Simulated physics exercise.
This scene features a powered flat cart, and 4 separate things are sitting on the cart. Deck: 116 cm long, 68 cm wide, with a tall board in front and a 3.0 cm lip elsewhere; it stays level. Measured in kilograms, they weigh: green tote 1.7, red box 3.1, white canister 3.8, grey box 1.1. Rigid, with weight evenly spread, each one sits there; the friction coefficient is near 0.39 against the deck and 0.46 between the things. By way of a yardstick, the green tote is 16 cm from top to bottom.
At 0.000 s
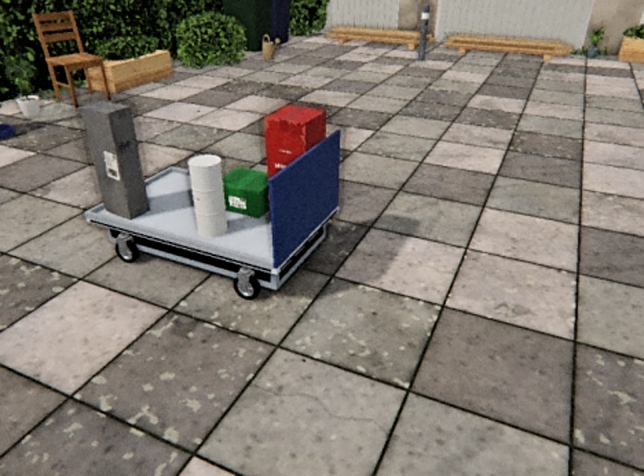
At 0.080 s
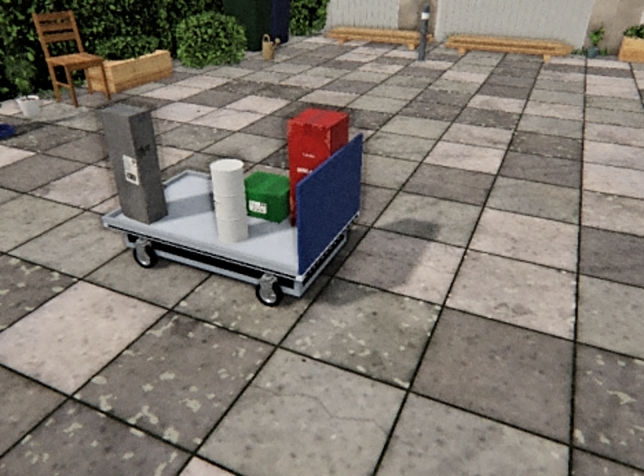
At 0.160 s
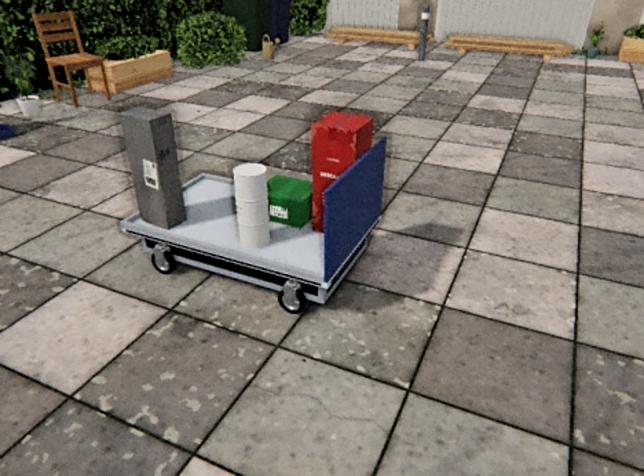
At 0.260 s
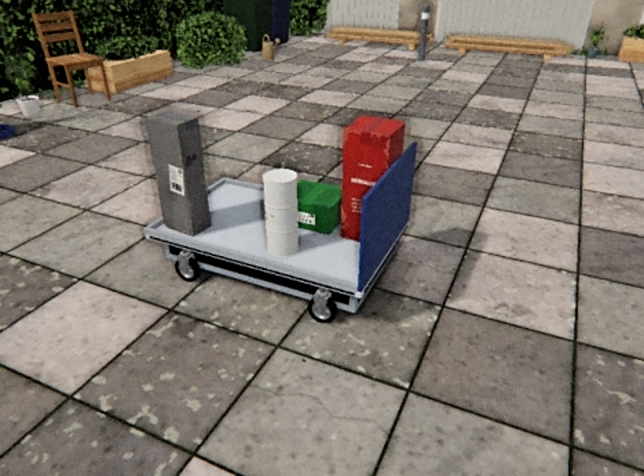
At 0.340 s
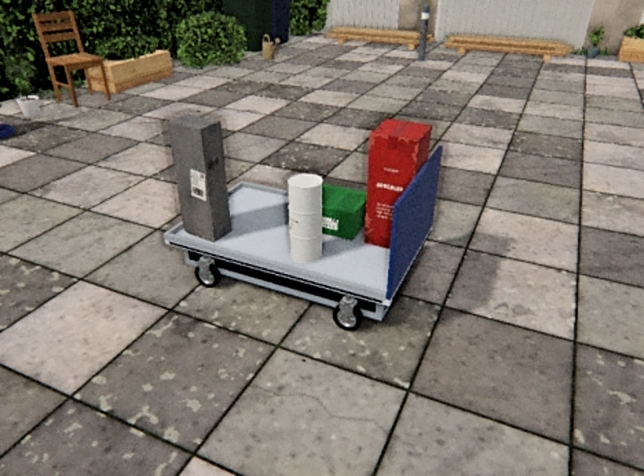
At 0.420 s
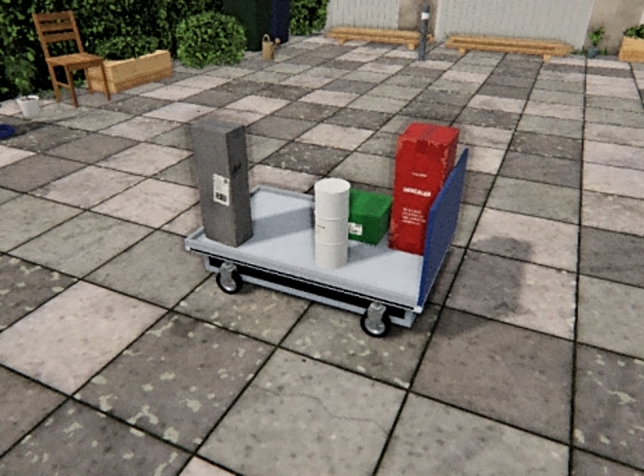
A flat cart with a blue upright board at its right end stands on a paved patio, seen from above at an angle, with a wooden chair, planters and bushes behind. On its pale deck are a tall grey box at left, a white canister and green tote in the middle, and a red box by the board. The cart rolls steadily rightward and slightly nearer, turning slightly, while its load keeps its places and the camera stays still.
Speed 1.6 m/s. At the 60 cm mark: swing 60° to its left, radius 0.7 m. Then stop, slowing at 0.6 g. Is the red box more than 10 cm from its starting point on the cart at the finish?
Yes.
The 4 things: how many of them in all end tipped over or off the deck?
Tally: 3.
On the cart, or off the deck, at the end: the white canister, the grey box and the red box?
Final state - the white canister ends out of bounds; the grey box ends out of bounds; the red box ends out of bounds.
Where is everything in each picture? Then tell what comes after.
In the first frame, 0 cm covered; red box (297, 167); green tote (249, 192).
In the second frame, 13 cm covered; grey box (136, 166); green tote (268, 197).
In the third frame, 26 cm covered; white canister (253, 207); grey box (155, 170).
In the fourth frame, 42 cm covered; green tote (315, 207); white canister (282, 214).
In the fifth frame, 54 cm covered; grey box (201, 180); green tote (337, 211).
In the sixth frame, 67 cm covered; red box (423, 190); white canister (332, 224).
By 0.82 s, 131 cm covered, turned 46°; white canister now off the deck; red box tilted 19° near (548, 173); green tote 26 cm from its spot.
By 1.32 s, 185 cm covered, turned 60°, stopped; red box and grey box now off the deck; green tote 29 cm from its spot.
When it is over (3.3 s), off the deck, red box, white canister and grey box; not toppled but over 10 cm from the start, green tote. In the last view, red box near (631, 184).
